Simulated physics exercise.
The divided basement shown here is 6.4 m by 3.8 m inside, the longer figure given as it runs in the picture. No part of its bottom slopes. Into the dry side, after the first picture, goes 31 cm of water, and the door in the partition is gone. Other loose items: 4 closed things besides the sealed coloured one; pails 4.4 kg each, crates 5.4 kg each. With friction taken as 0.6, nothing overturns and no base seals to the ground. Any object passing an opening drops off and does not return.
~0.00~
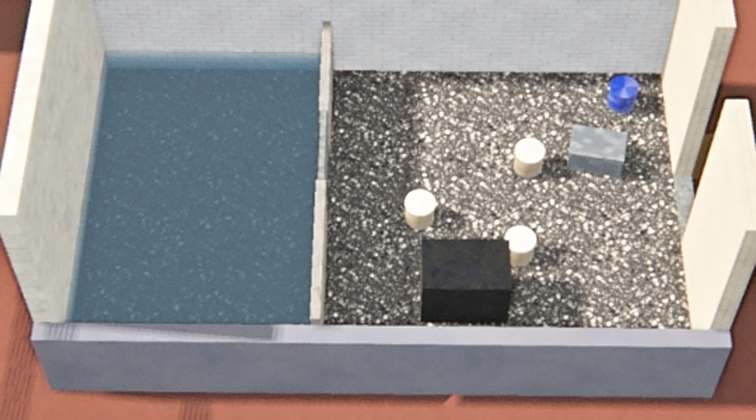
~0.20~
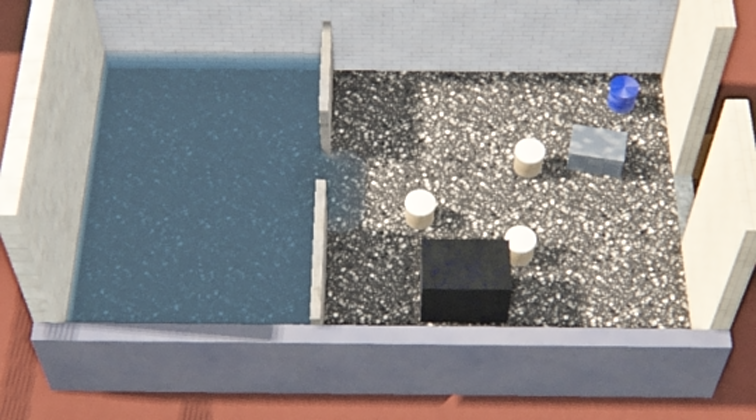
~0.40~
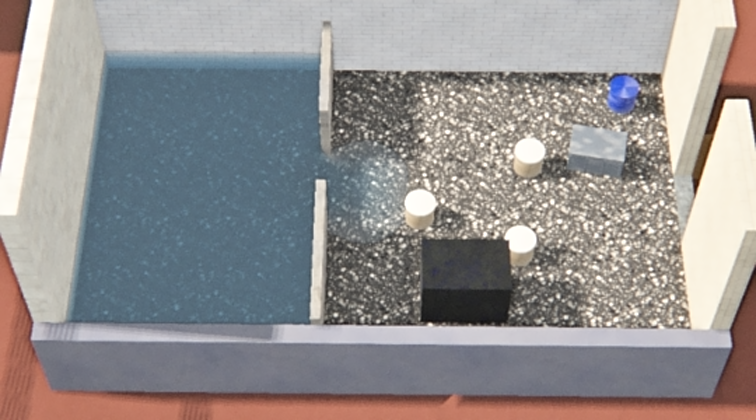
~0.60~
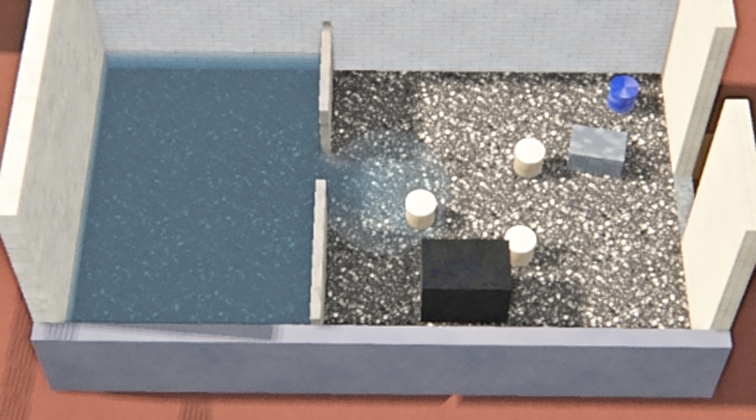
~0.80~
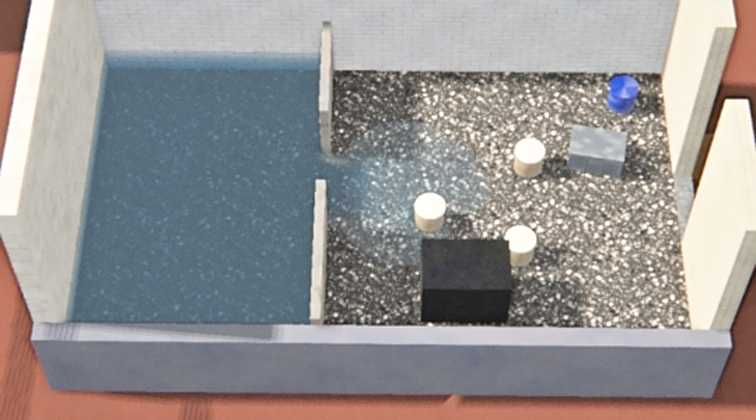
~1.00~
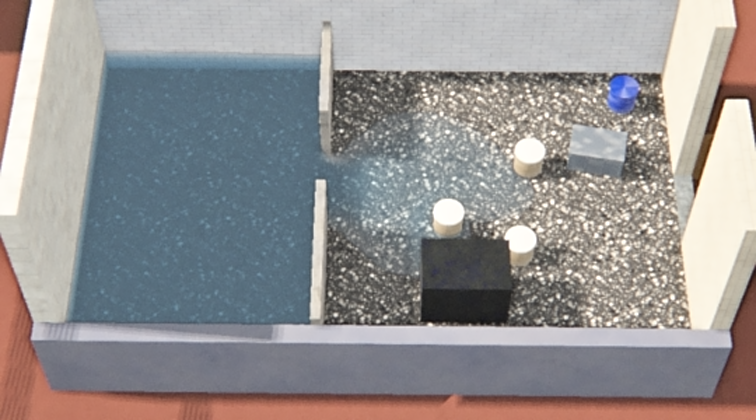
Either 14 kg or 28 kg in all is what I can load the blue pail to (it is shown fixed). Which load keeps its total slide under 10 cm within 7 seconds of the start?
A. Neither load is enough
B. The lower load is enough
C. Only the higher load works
Answer: B.
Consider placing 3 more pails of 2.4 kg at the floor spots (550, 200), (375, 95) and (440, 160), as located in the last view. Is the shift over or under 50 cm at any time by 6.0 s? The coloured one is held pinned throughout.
Beyond the mark, within the mark, beyond the mark.
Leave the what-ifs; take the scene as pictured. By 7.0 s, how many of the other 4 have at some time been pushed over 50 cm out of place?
The count comes to 4.
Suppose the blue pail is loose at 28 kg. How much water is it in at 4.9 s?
10 cm, roughly.
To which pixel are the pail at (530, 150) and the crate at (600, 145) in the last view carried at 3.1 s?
They end up about (601, 125) and (643, 130) in the last view.
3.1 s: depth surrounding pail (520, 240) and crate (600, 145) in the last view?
Roughly 4 and 4 cm.
After 1.4 s the blue pail would be 0 cm from its start with 14 kg and 0 cm from its start with 28 kg; 0 cm of water round it then.
After 3.1 s the blue pail would be 0 cm from its start with 14 kg and 0 cm from its start with 28 kg; 6 cm of water round it then.
After 4.9 s the blue pail would be 0 cm from its start with 14 kg and 0 cm from its start with 28 kg; 10 cm of water round it then.
After 7.0 s the blue pail would be 0 cm from its start with 14 kg and 0 cm from its start with 28 kg; 9 cm of water round it then.
